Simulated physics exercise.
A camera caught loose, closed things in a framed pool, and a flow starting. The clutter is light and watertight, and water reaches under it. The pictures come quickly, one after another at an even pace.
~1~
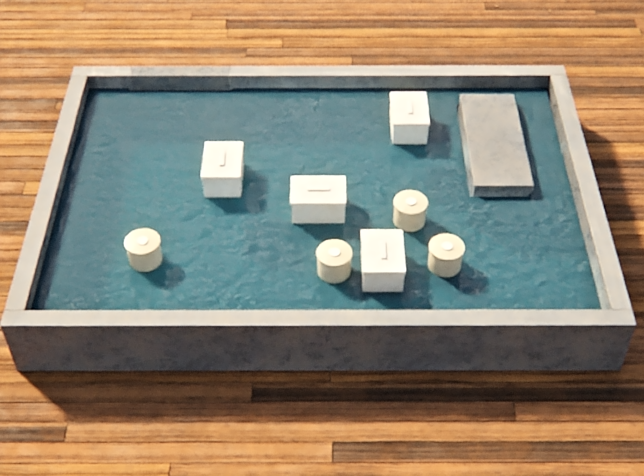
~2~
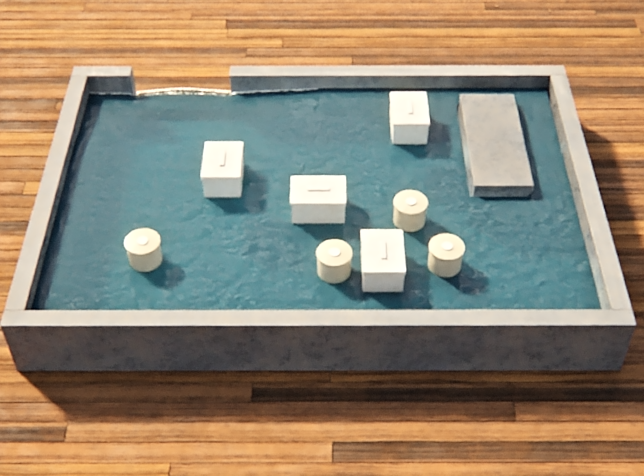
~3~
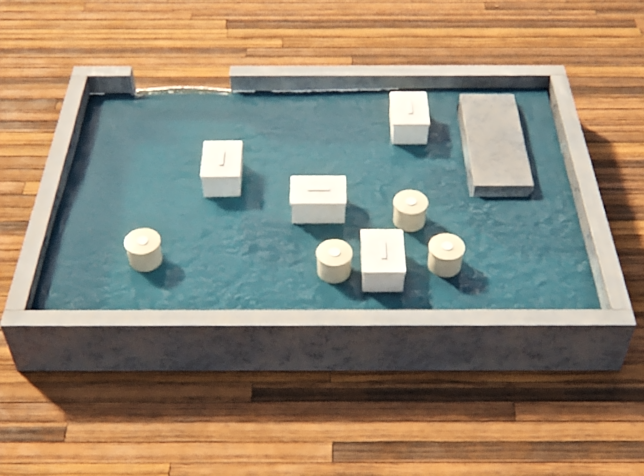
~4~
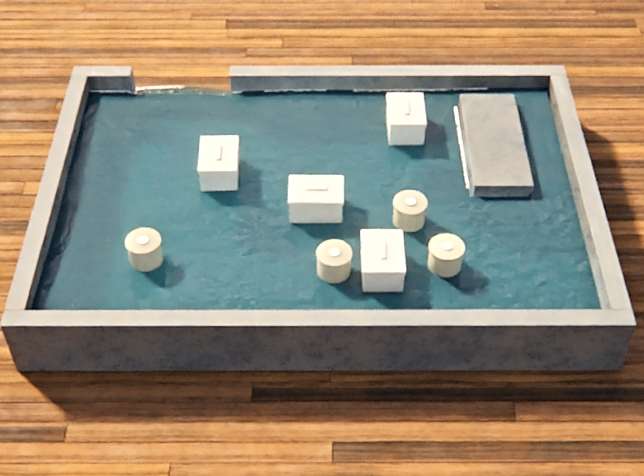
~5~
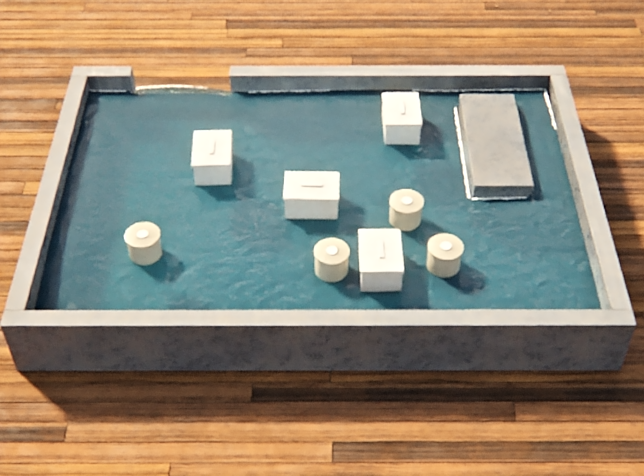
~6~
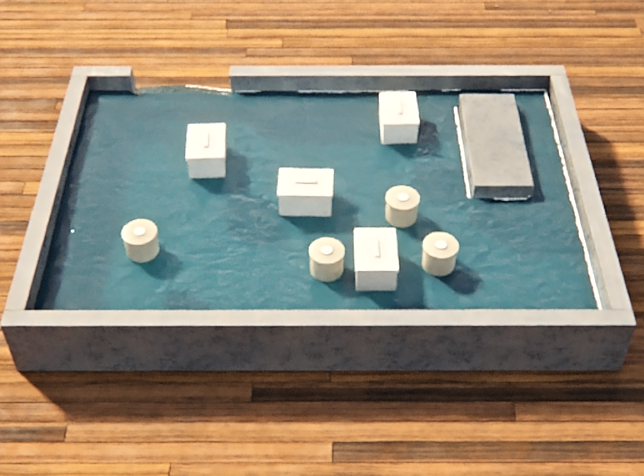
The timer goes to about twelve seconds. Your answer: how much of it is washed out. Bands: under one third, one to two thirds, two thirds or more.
Under one third.
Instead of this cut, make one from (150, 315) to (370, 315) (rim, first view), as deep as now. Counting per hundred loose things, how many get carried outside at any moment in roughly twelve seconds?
Something like 90 percent.
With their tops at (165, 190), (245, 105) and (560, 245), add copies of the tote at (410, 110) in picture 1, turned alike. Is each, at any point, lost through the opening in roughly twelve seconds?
Taken in the given order, the three: Exits at some point, exits at some point and doesn't escape.
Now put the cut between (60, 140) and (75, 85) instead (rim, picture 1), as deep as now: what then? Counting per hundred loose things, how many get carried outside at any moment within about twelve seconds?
About 10 %.
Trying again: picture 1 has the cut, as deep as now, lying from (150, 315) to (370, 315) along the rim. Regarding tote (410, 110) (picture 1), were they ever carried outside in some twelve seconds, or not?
Remains.
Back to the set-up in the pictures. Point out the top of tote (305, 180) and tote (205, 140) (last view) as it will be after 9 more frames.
Roughly (279, 168) and roughly (183, 93).
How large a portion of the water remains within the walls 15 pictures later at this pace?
My answer is close to 74 percent.
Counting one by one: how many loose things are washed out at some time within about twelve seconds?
I count 1 of them.
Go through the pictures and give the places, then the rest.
The first frame shows a tote at (222, 159), afloat; a tote at (318, 190) floats; 0 of 8 have shifted.
The second frame shows a tote at (222, 159), afloat; a tote at (318, 190), afloat; 0 of 8 have shifted.
The third frame shows a tote at (222, 159) floats; a tote at (318, 190) floats; 0 of 8 have shifted.
The fourth frame shows a tote at (218, 153), afloat, close to its start; a tote at (316, 189), afloat; 1 of 8 have shifted.
The fifth frame shows a tote at (212, 147) floats, close to its start; a tote at (312, 185), afloat, close to its start; 4 of 8 have shifted.
The sixth frame shows a tote at (206, 141), afloat, close to its start; a tote at (306, 182) floats, close to its start; 7 of 8 have shifted.
A moment on, 0 of 8 are out; 8 afloat.
Next, 0 of 8 are out; 8 afloat.
Later, 1 of 8 are out; 7 afloat.
In the end, 1 of 8 are out; 7 afloat.
